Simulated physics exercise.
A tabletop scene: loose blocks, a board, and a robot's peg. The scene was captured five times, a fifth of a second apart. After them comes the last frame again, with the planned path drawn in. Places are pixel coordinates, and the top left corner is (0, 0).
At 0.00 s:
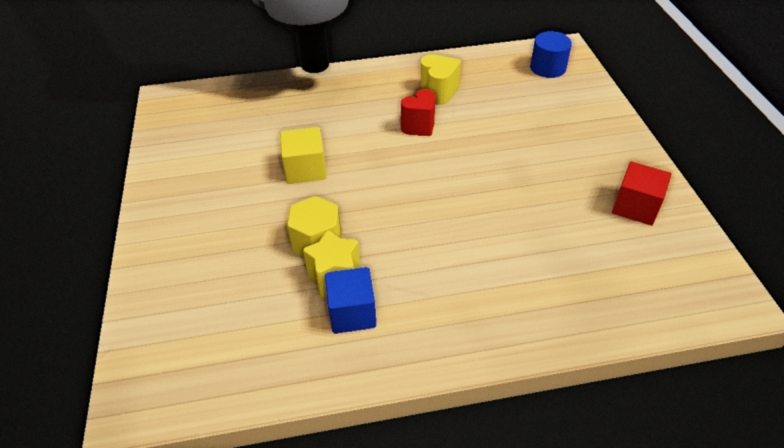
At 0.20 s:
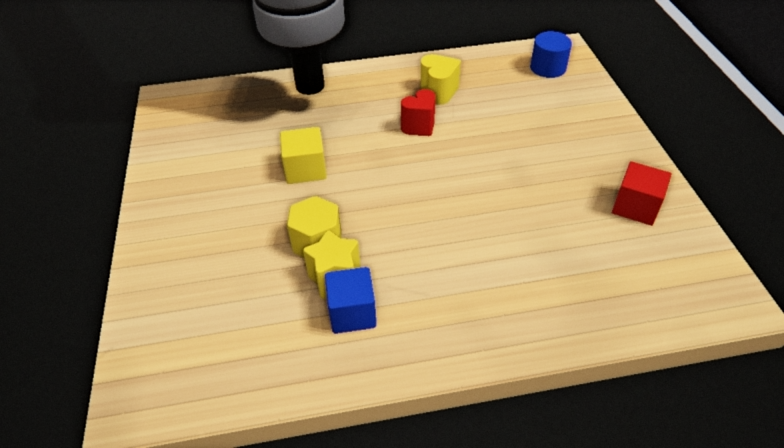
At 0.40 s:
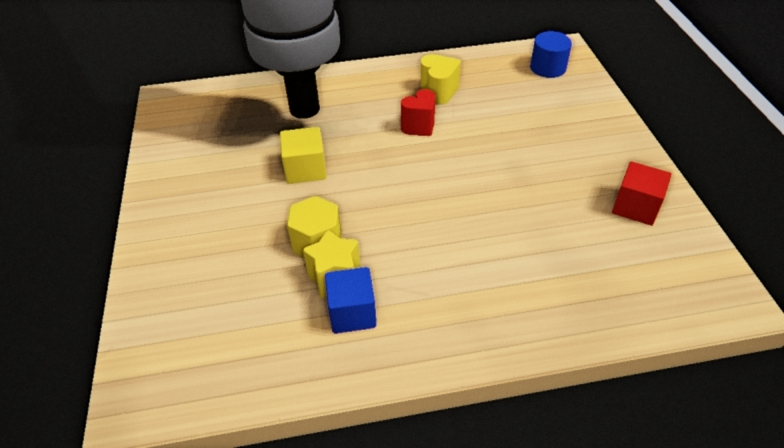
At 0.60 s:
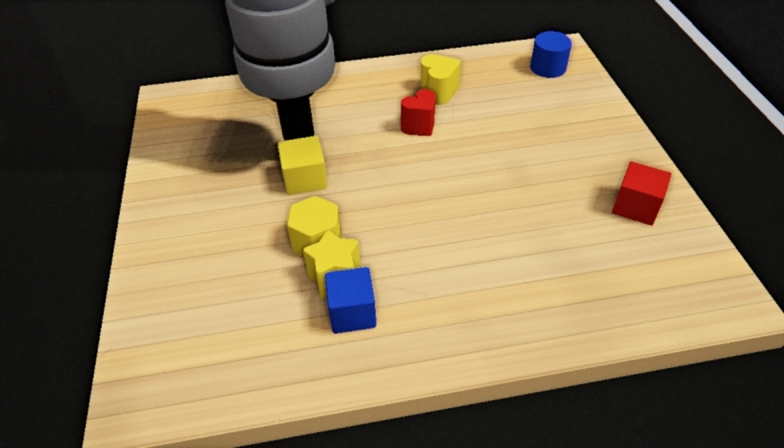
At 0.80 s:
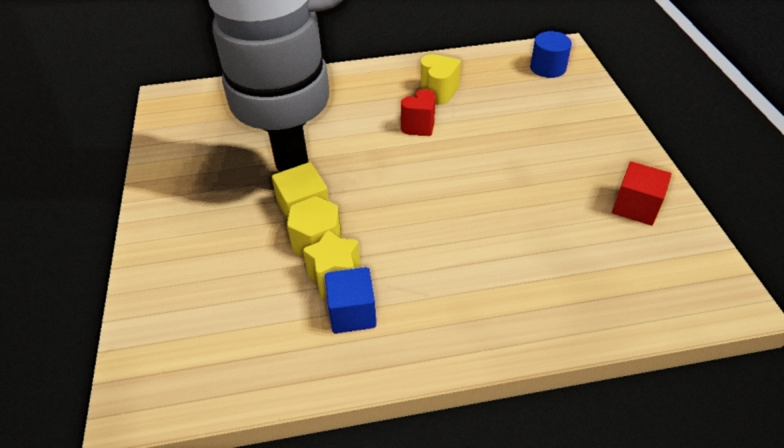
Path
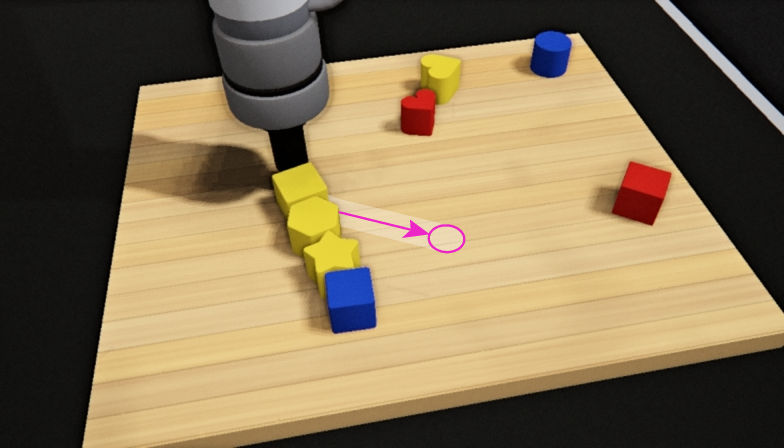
A light wooden board on a dark surface is seen from above at an angle, and the camera stays still. A yellow cube, hexagon and star and a blue cube run down left of centre, with yellow and red hearts and a blue cylinder toward the top and a red cube at right. A grey robot arm moves its black peg downward and slightly left, pushing the yellow cube to the hexagon.
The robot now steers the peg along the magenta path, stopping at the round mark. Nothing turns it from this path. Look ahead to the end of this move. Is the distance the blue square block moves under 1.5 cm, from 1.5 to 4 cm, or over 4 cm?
Covers over 4 cm.
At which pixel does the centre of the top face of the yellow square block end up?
Its top middle is near (356, 221).
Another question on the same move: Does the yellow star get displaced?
Yes, that is what happens.
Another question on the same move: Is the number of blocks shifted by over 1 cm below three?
It seems not.
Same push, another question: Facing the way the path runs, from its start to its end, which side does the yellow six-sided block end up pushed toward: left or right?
Goes right.
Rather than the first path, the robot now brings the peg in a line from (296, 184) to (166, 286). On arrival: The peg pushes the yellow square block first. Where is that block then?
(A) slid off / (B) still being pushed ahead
A
The line goes from (296, 184) by way of (333, 211) and (388, 224) to (447, 238).
On the path given first. One third of the way, peg (330, 191); yellow square block (332, 212), turned 20° clockwise; yellow six-sided block (331, 248), turned 20° clockwise; yellow star (345, 291); blue square block (363, 330).
Two thirds of the way, peg (388, 204); yellow square block (356, 221), turned 45° clockwise; yellow six-sided block (334, 256), turned 50° clockwise; yellow star (339, 301); blue square block (364, 338).
At the end, peg (448, 218); yellow square block (356, 221), turned 45° clockwise; yellow six-sided block (334, 256), turned 50° clockwise; yellow star (339, 301); blue square block (364, 338).
